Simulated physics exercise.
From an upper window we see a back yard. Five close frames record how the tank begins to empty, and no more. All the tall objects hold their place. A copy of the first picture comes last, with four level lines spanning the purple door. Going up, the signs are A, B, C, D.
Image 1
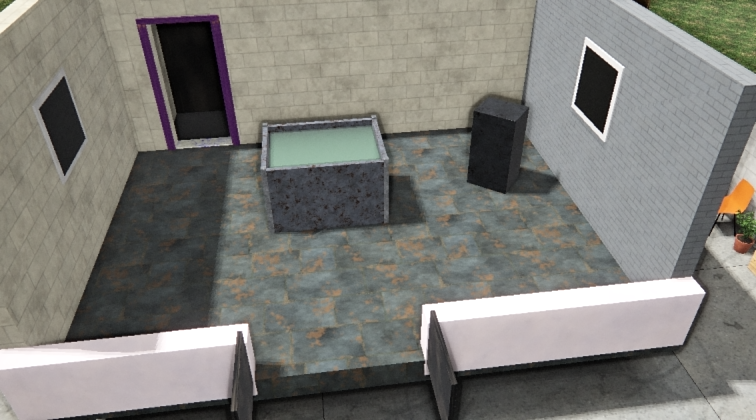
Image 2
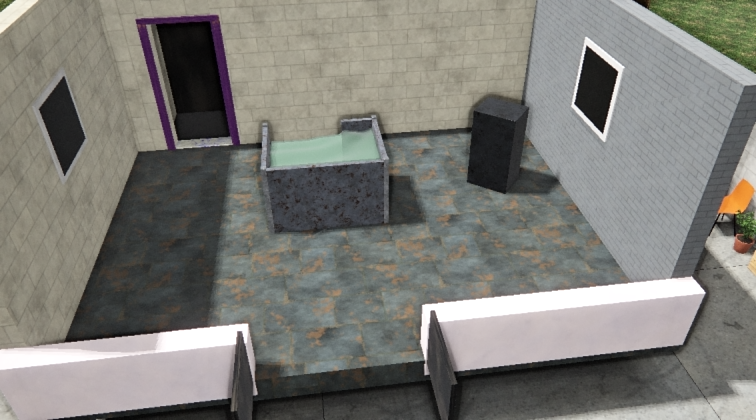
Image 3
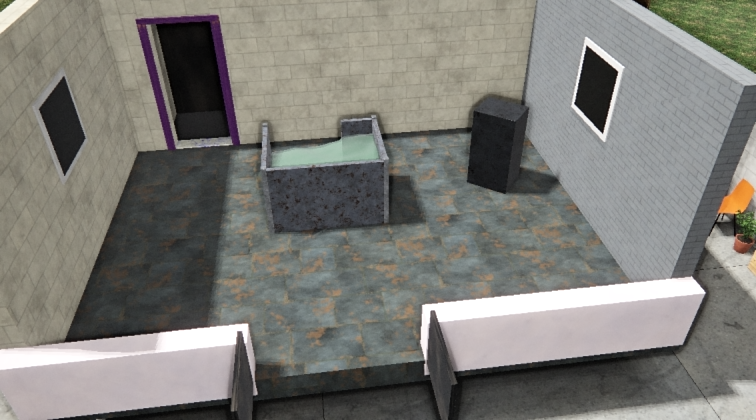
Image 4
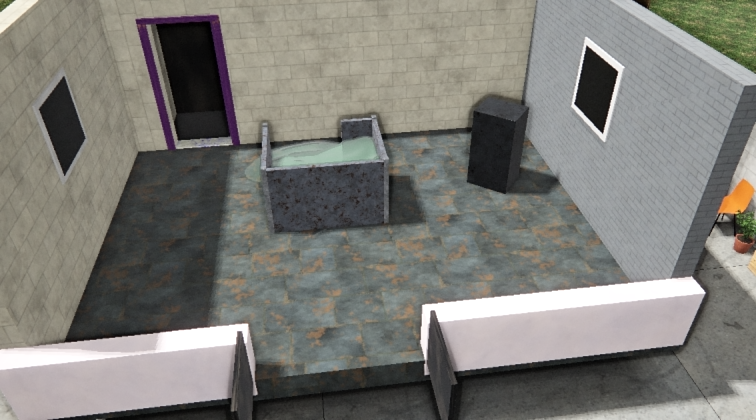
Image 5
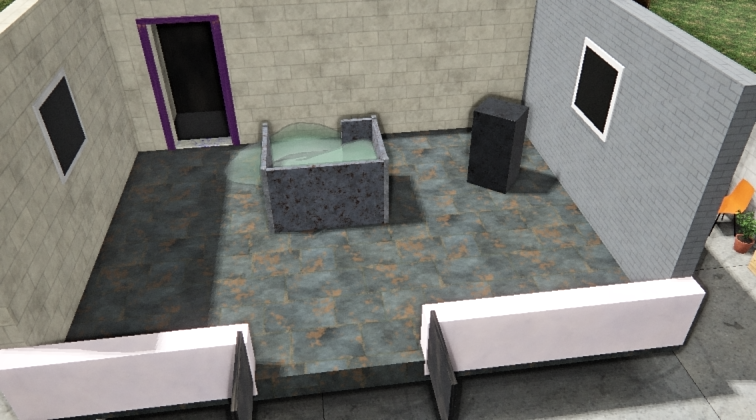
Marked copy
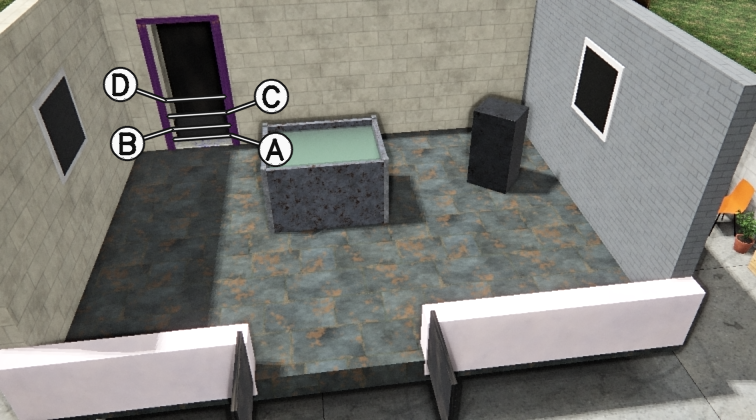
Pale green water in a square stone tank sank and sloped as part of the back side opened, then poured out behind it and spread leftward across the tiled yard toward the purple doorway.
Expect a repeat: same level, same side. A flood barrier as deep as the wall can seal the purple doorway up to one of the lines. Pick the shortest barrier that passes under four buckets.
The limit is A.
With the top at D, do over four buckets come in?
No, not at all.
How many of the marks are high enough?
All of the four.
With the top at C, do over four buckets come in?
No, not at all.
On the marked copy, A at (203, 137); B at (200, 127); C at (198, 114); D at (194, 98); from the bottom up A, B, C, D.
If A is chosen, a bucket or two gets in.
If B is chosen, nothing gets over.
If C is chosen, nothing gets over.
If D is chosen, nothing gets over.
